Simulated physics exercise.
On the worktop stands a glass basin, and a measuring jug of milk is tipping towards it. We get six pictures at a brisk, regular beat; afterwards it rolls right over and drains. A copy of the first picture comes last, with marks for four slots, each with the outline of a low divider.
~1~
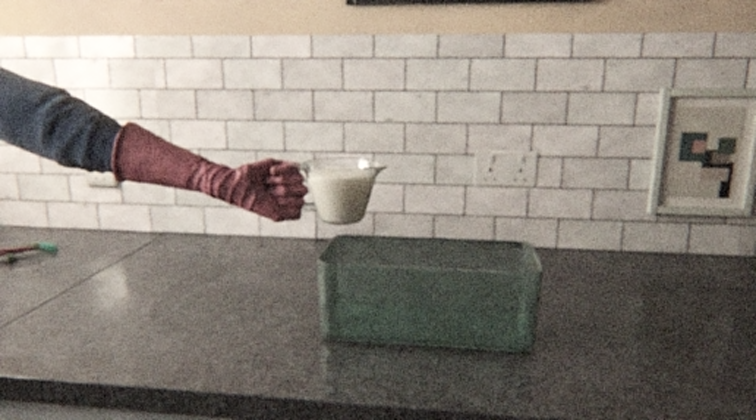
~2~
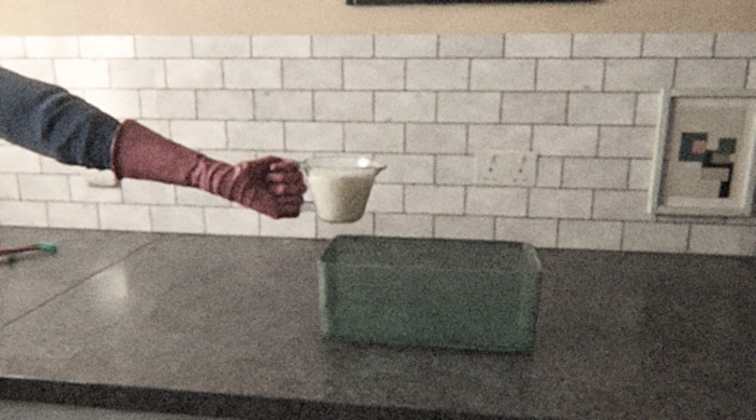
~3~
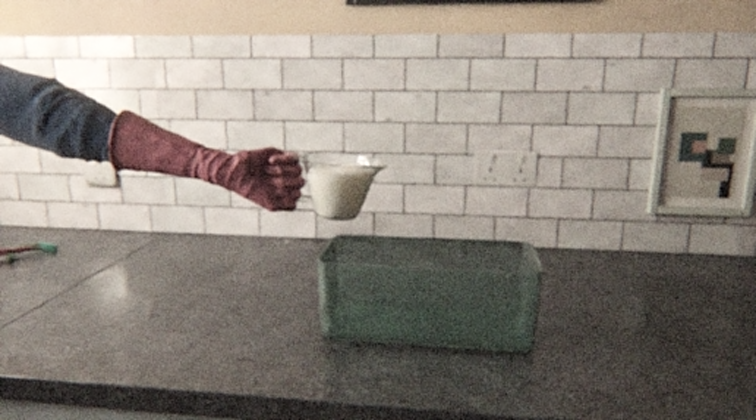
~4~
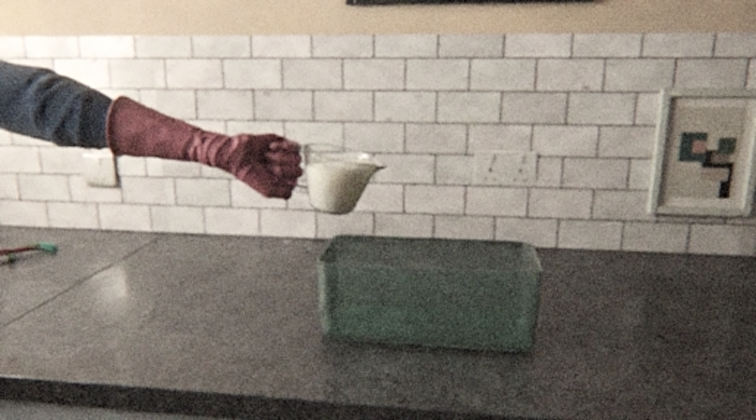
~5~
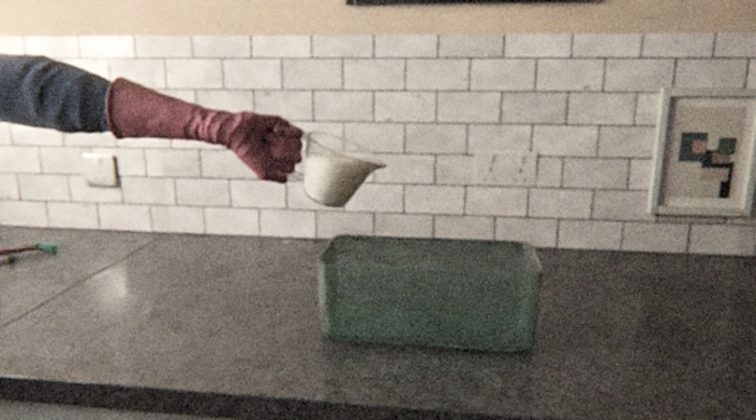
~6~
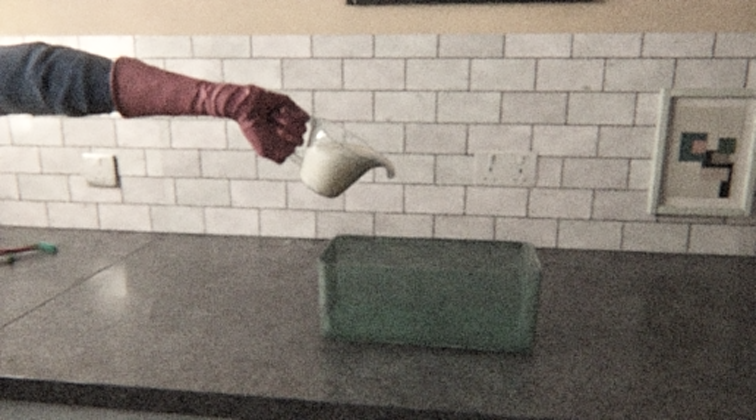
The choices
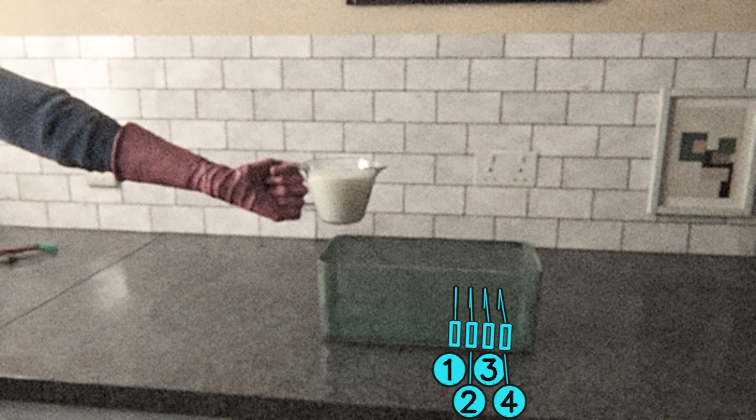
A dark grey kitchen worktop is seen from the front, against white brick-shaped tiles with wall sockets and a framed picture at right. An arm in a blue sleeve and dark pink rubber glove reaches in from the left, holding a clear jug of milk above a greenish glass basin. The hand, level at first, rises and tilts the jug rightward until milk reaches just over its lip, while the camera stays still.
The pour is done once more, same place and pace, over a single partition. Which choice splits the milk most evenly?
It is 1.
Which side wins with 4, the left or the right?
More ends on the left.
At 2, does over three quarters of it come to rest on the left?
Yes.
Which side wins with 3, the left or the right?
More ends on the left.
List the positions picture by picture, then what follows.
Upright, lip at (387, 166); basin from (321, 336) to (534, 349); nothing has left yet, in the first picture.
Upright, lip at (387, 166); nothing has left yet, in the second picture.
Tipped about 6°, lip at (387, 166); nothing has left yet, in the third picture.
Tipped about 12°, lip at (386, 166); nothing has left yet, in the fourth picture.
Tipped about 21°, lip at (386, 166); nothing has left yet, in the fifth picture.
Tipped about 32°, lip at (386, 166); milk is over the lip, down to (391, 177), in the sixth picture.
In cyan, 1 at (454, 350); 2 at (470, 352); 3 at (487, 353); 4 at (504, 354).
With 1, about 55 % ends left of the wall and 44 % right of it.
With 2, about 92 % ends left of the wall and 5 % right of it; 3 % is lost outside.
With 3, about 87 % ends left of the wall and 10 % right of it; 4 % is lost outside.
With 4, about 86 % ends left of the wall and 12 % right of it.
